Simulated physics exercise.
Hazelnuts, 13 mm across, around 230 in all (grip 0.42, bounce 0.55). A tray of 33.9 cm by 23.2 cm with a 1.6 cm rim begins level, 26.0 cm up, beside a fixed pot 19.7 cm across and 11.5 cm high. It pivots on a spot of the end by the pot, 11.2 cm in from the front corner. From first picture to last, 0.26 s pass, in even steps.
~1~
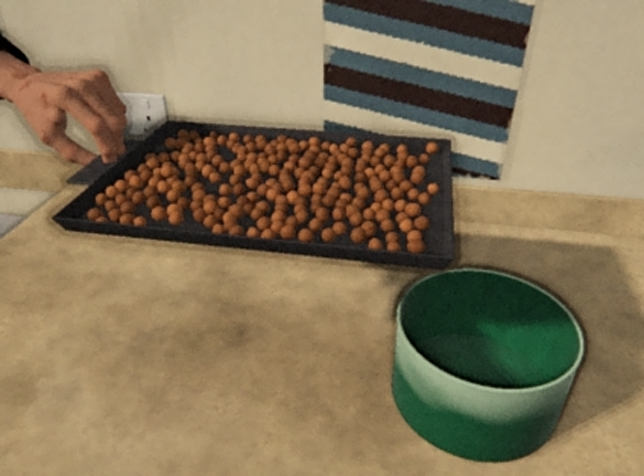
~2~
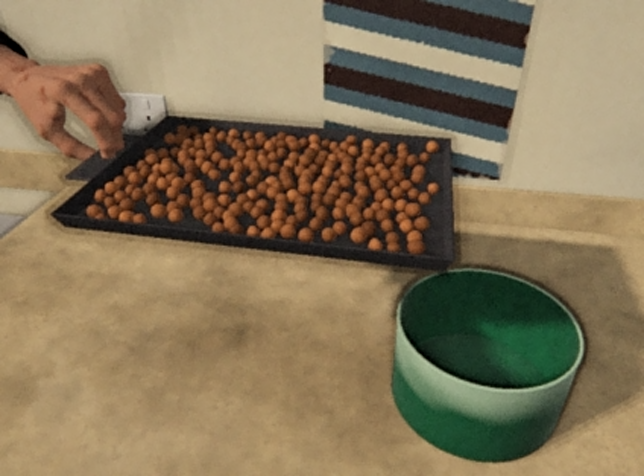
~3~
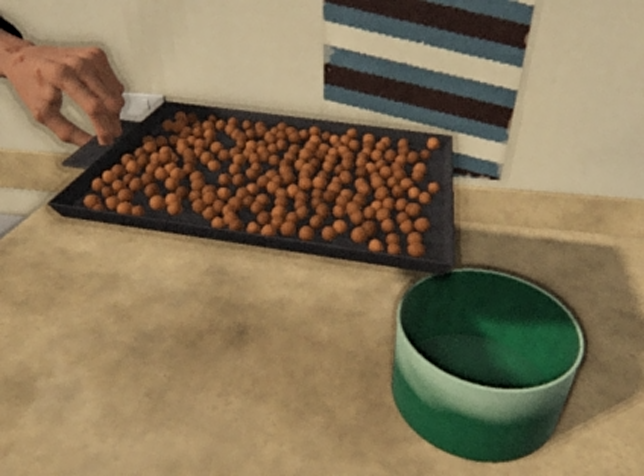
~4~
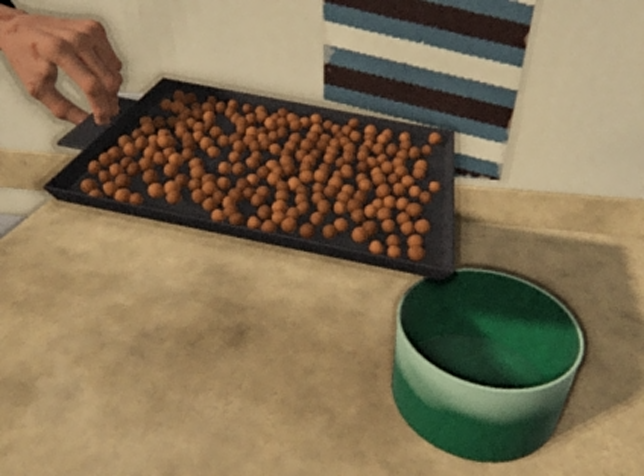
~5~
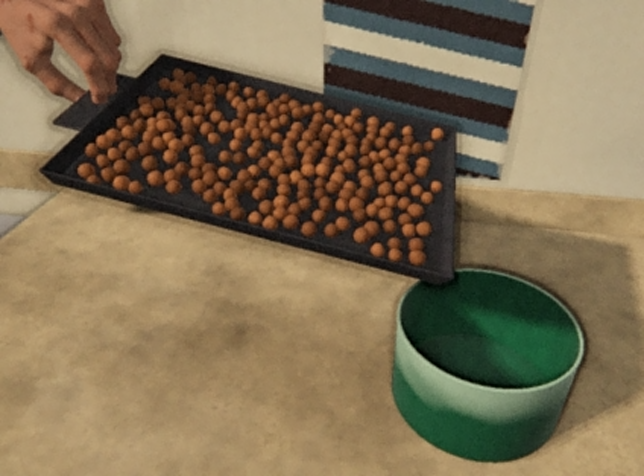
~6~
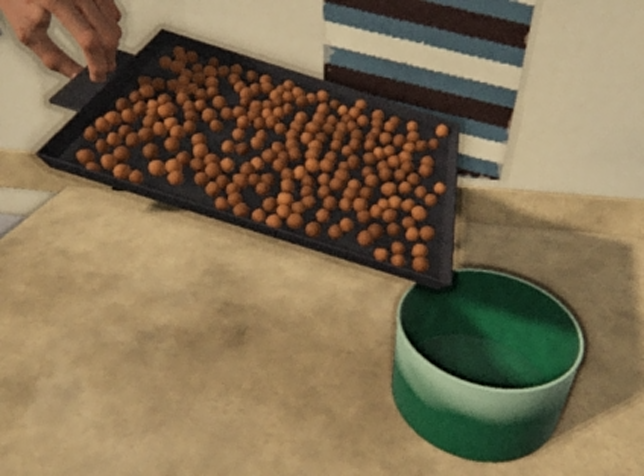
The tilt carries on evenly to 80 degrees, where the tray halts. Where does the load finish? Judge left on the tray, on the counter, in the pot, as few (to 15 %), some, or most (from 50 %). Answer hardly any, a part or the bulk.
Tray: Hardly any, counter: The bulk, pot: A part.
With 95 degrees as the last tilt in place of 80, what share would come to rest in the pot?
Then about 30 per cent.
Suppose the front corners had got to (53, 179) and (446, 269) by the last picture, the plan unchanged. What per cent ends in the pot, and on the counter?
Pot 25, counter 75.
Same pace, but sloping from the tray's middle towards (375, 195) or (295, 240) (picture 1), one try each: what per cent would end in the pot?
Some 70 and 10 per cent.
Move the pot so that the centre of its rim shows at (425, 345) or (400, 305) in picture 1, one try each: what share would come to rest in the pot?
About 75 and 10 per cent.
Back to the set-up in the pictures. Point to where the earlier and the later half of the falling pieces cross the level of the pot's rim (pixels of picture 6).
First near (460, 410), later near (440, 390).
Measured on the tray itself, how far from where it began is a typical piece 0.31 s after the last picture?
About 8 cm.
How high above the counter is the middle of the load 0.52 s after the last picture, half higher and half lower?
Roughly 24 cm.
Then, 0.31 s after the last picture, tilt 49 degrees; the tray holds 100 %, the pot 0 %.
Then, 0.52 s after the last picture, tilt 69 degrees; the tray holds 60 %, the pot 5 %.
Then, 0.84 s after the last picture, tilt 80 degrees; the tray holds 5 %, the pot 25 %.
In the end, tray 0 %, counter 75 %, pot 25 %.
